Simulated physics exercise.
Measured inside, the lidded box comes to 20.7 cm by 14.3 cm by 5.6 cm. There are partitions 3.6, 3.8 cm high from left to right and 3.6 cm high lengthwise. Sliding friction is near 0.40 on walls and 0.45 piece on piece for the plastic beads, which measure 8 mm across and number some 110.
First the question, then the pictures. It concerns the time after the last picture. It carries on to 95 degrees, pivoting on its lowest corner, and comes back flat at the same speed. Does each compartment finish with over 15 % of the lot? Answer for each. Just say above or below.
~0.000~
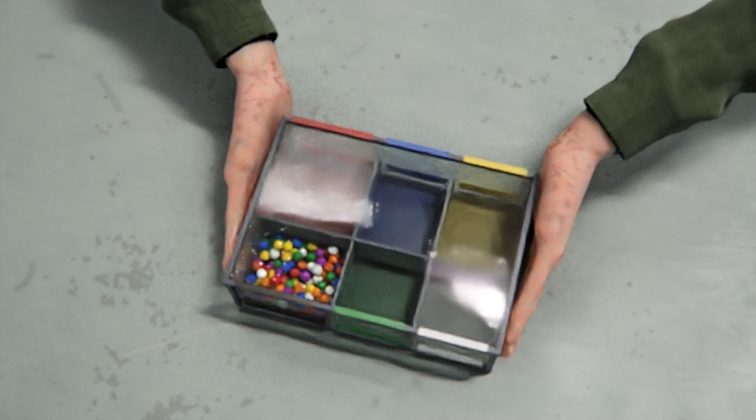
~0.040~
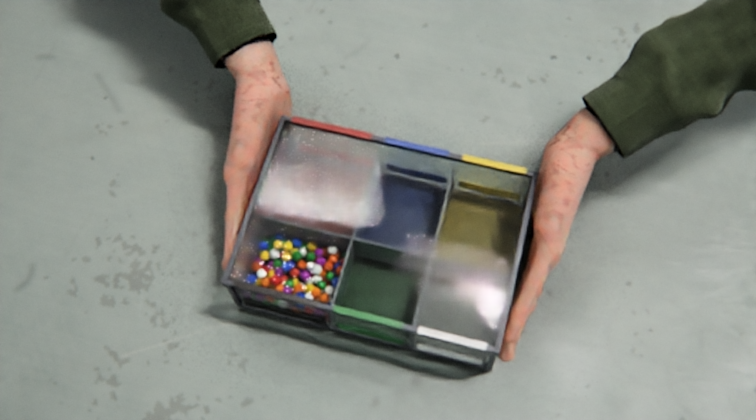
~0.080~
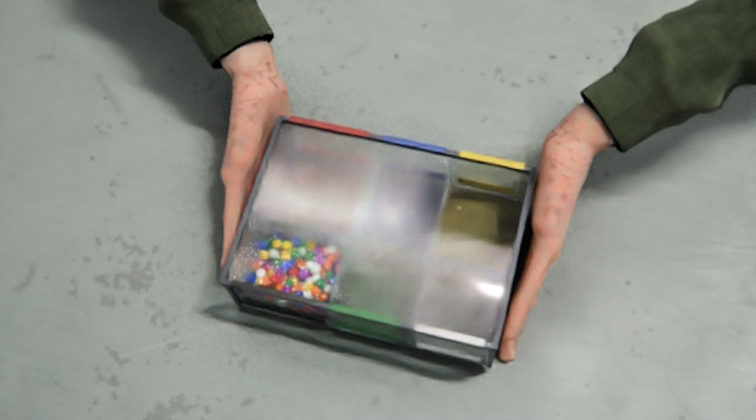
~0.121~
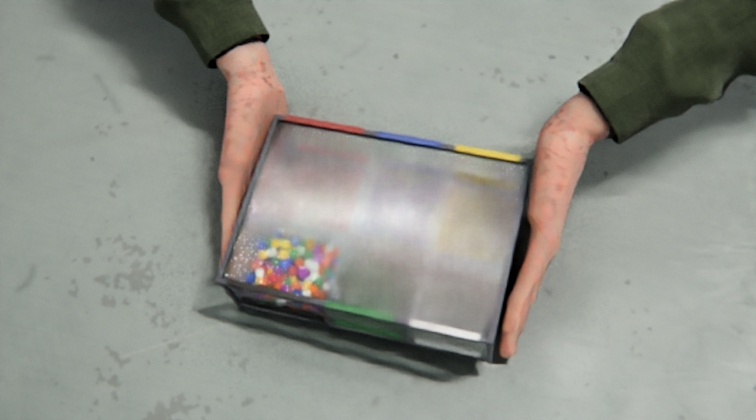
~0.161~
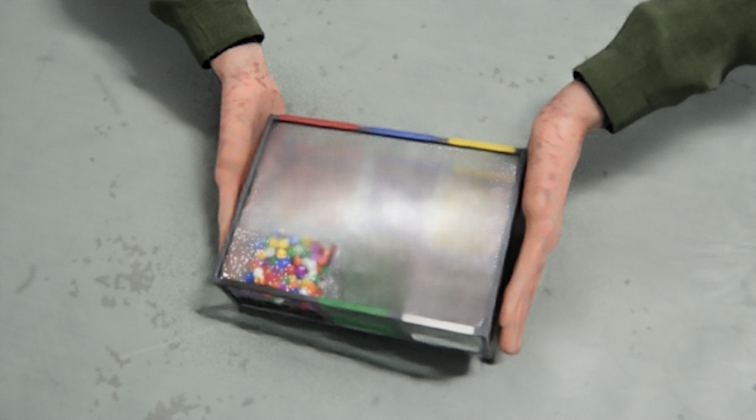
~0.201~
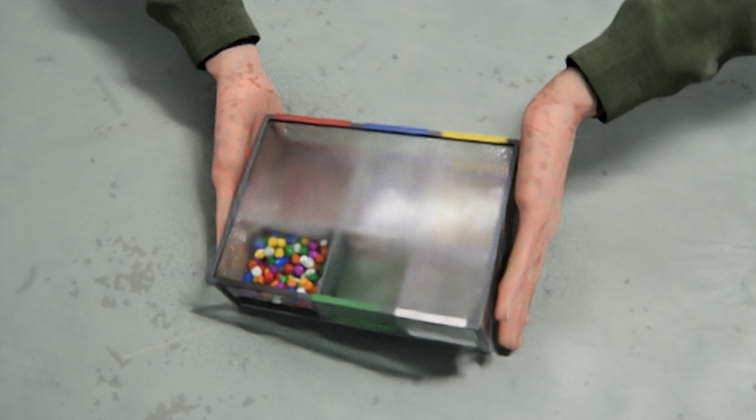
Red below, blue below, green below, yellow below, white below, black above.
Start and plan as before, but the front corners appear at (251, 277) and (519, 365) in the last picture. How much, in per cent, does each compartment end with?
Each compartment ends with this per cent: Red 0, blue 0, green 20, yellow 0, white 30 and black 50.
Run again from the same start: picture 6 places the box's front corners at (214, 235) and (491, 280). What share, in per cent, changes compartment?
I'd put it at about 45 per cent.
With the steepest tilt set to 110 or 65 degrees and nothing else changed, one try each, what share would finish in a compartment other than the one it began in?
Close to 5 in a hundred first, and 0 in a hundred second.
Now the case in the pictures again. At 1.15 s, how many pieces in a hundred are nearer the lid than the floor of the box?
Estimate: Near 20 per cent.
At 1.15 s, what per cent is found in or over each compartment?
Shares - red: 0, blue: 0, green: 0, yellow: 0, white: 0, black: 100.
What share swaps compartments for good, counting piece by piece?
Near 5 in a hundred.
Then, at 1.15 s, tilt 95 degrees; black 100 %.
Then, at 1.77 s, tilt 43 degrees; red 5 %, black 95 %.
After 2.45 s, tilt 0 degrees; red 5 %, black 95 %.
In the end, at 2.9 s, red 5 %, blue 0 %, green 0 %, yellow 0 %, white 0 %, black 95 %.
